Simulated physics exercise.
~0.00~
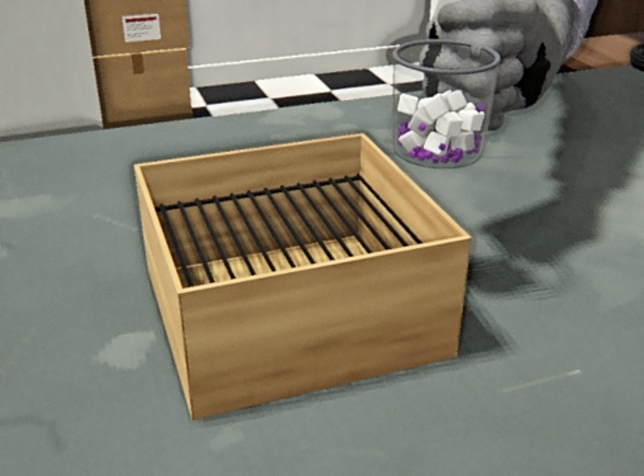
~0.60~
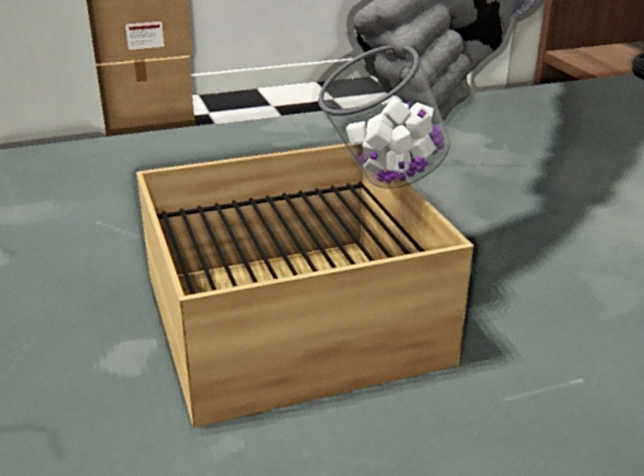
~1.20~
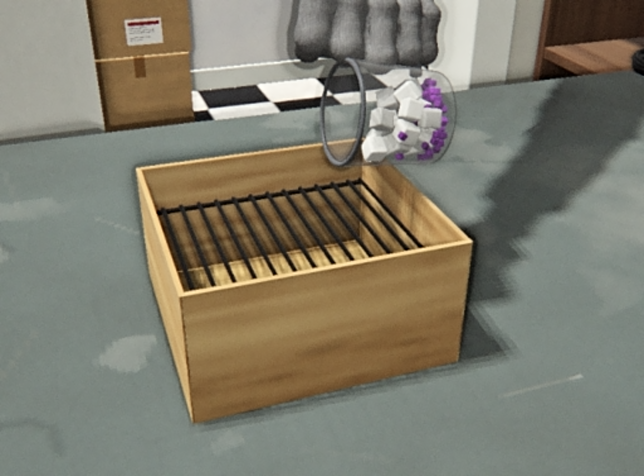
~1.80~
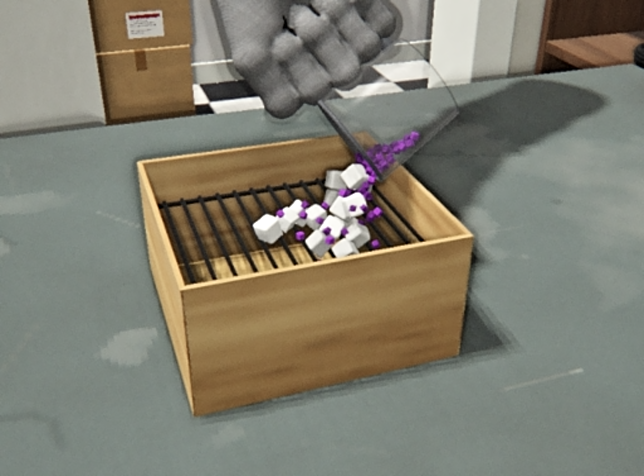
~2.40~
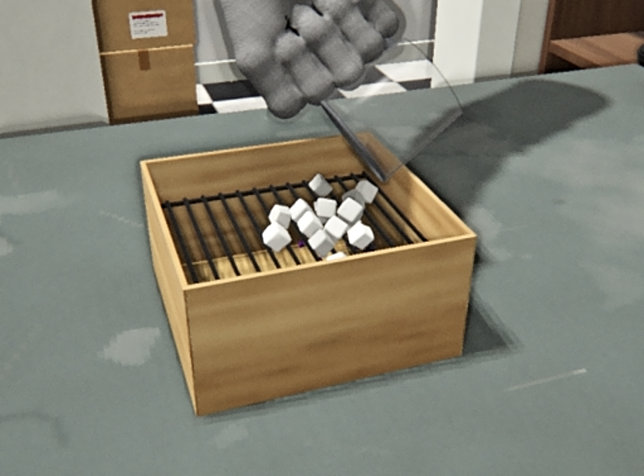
Grey hand tipping white cubes and purple bits from a clear cup into a wooden box, only white cubes staying on the rack.
